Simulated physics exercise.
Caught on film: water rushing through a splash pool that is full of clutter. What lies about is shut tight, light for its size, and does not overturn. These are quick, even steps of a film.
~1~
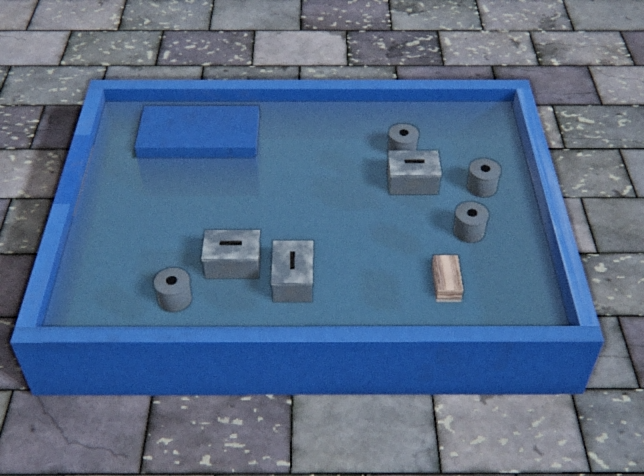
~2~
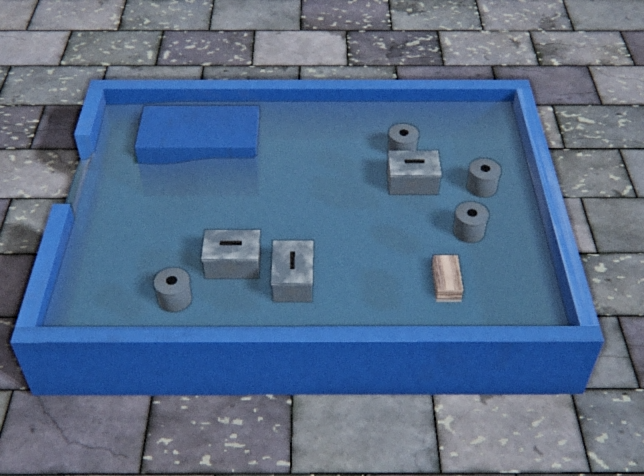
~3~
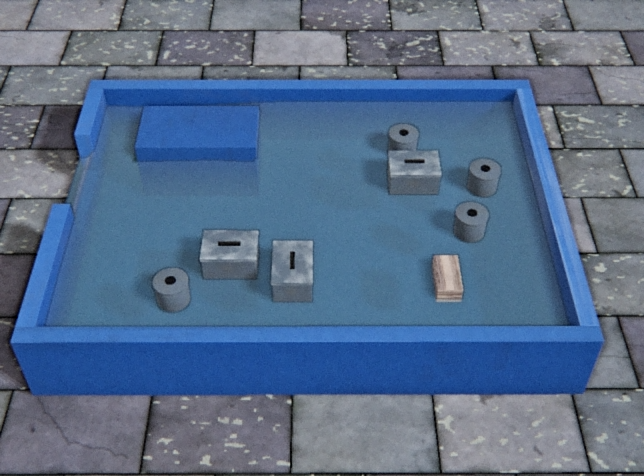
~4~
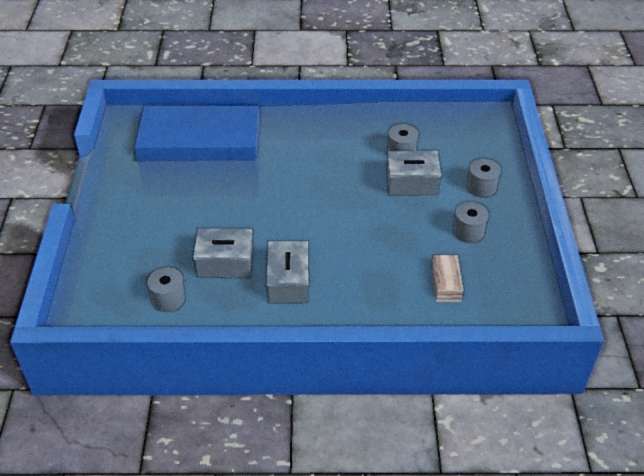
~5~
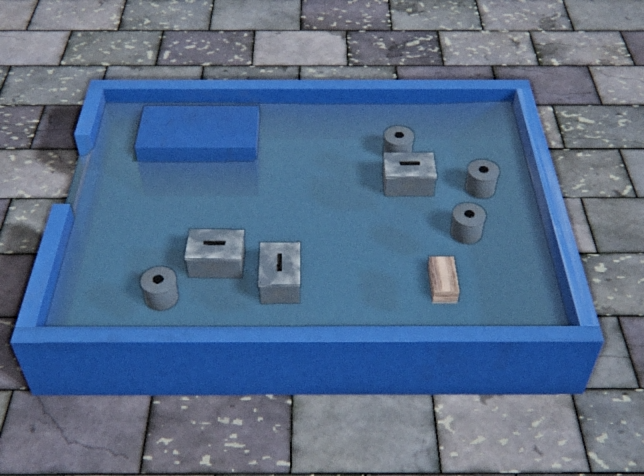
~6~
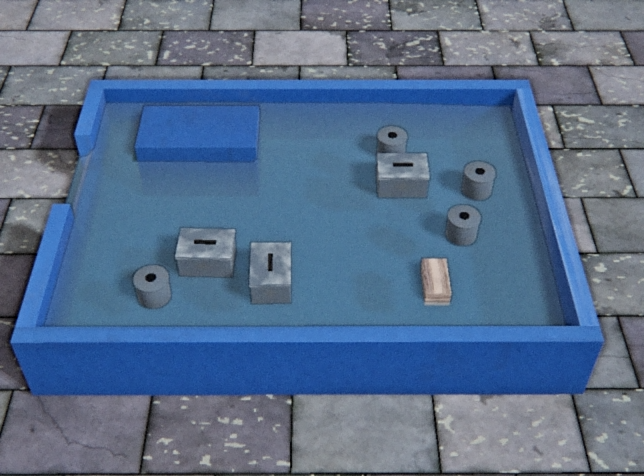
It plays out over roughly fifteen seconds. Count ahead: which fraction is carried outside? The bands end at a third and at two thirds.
That comes to less than a third.
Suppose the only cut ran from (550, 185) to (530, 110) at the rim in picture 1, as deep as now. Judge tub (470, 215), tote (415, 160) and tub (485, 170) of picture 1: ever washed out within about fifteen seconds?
One after the other: Through, yes, gone.
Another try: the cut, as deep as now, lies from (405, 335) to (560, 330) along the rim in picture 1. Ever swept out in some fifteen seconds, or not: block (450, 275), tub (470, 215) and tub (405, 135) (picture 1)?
As listed: Through, yes, left behind.
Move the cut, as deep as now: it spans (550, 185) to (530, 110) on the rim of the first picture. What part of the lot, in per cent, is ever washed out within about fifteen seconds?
Some 50 per cent.
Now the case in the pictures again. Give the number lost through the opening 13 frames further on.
That makes 0.
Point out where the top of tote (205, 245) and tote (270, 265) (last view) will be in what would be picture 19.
Near (143, 223) and (216, 261).
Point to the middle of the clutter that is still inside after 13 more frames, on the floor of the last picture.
Roughly at (321, 264).
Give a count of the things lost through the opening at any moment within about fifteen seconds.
1 of them.
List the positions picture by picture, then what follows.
In the first picture, a tote at (231, 244), afloat; a tub at (172, 281) floats; 0 of 8 have shifted.
In the second picture, a tote at (231, 244) floats; a tub at (172, 281) floats; 0 of 8 have shifted.
In the third picture, a tote at (229, 245), afloat; a tub at (170, 281) floats; 0 of 8 have shifted.
In the fourth picture, a tote at (223, 243), afloat, close to its start; a tub at (165, 281) floats, close to its start; 2 of 8 have shifted.
In the fifth picture, a tote at (215, 244) floats, close to its start; a tub at (158, 280) floats, close to its start; 3 of 8 have shifted.
In the sixth picture, a tote at (205, 243) floats, close to its start; a tub at (151, 278) floats, close to its start; 6 of 8 have shifted.
A moment on, 0 of 8 are out; 8 afloat.
Next, 0 of 8 are out; 8 afloat.
Later, 1 of 8 are out; 7 afloat.
In the end, 1 of 8 are out; 7 afloat.
